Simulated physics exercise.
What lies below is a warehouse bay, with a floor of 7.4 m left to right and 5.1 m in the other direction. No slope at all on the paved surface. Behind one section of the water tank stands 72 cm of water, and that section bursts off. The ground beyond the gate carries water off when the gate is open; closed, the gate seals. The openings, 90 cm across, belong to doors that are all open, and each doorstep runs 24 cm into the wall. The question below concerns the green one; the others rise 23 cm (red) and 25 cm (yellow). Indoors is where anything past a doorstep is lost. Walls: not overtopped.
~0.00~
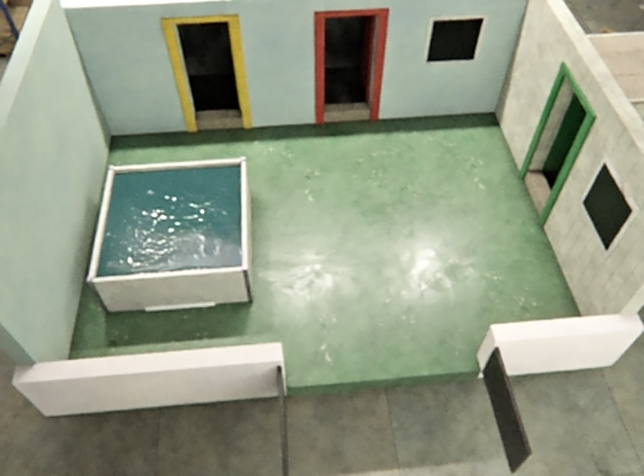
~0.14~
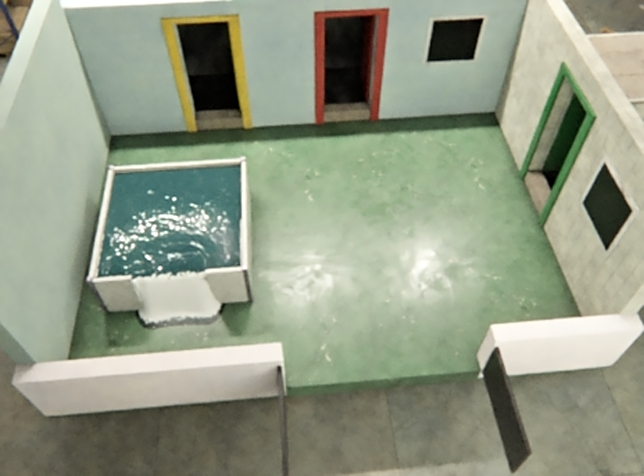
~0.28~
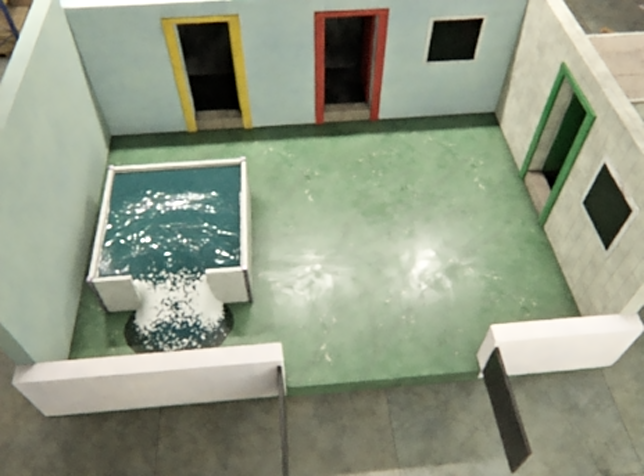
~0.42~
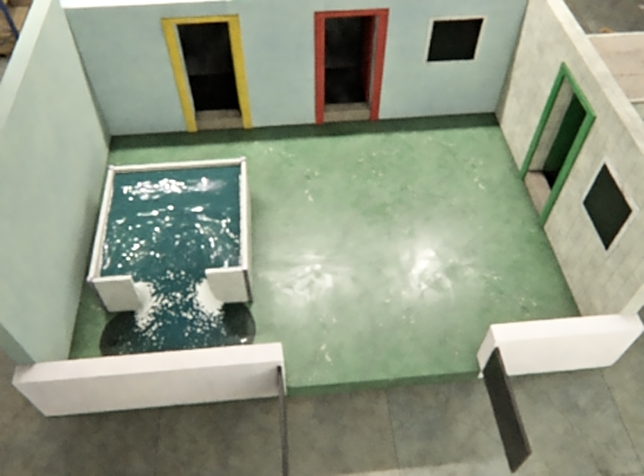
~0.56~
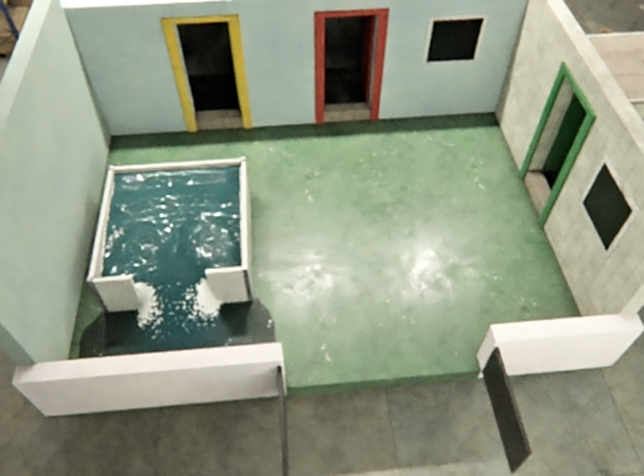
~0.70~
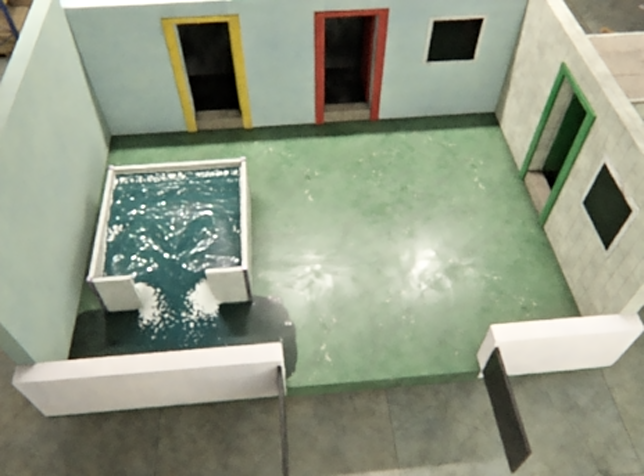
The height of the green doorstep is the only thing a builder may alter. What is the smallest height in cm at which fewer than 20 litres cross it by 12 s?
About 8.5 cm.
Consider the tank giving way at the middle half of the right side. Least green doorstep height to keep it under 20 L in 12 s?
In that case you'd want it roughly 17 cm high.
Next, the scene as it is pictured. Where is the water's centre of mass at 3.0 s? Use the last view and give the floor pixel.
The balance point sits at roughly (202, 274).
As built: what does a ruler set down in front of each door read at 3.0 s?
Reading in centimetres: Red = 0, green = 0, yellow = 0.
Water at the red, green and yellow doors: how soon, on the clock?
The red door at 4.5 seconds, the green door at 3.2 seconds, the yellow door at 3.2 seconds.
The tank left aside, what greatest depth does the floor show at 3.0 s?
About 40 cm.
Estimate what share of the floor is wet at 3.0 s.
Near 55 per cent is wet.
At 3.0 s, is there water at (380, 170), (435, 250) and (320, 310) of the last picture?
Point 1: Bone dry; point 2: Awash; point 3: Awash.
After 1.4 s water covers 15 % of the floor, deepest (60 cm) near (77, 389); it has not reached the green door.
After 3.0 s water covers 55 % of the floor, deepest (40 cm) near (112, 137); it has not reached the green door.
After 12.0 s water covers 100 % of the floor, deepest (12 cm) near (569, 346); 7 cm at the green door, 0 litres in over its 25 cm doorstep.
At the green door as built, the water arrived by 3.3 s and peaked near 14 cm at 8.8 s.
Run again over the same 12 s with other heights there, 31 litres in over 7.5 cm, 8 litres over 10 cm. The limit of 20 litres is kept from about 8.5 cm up.
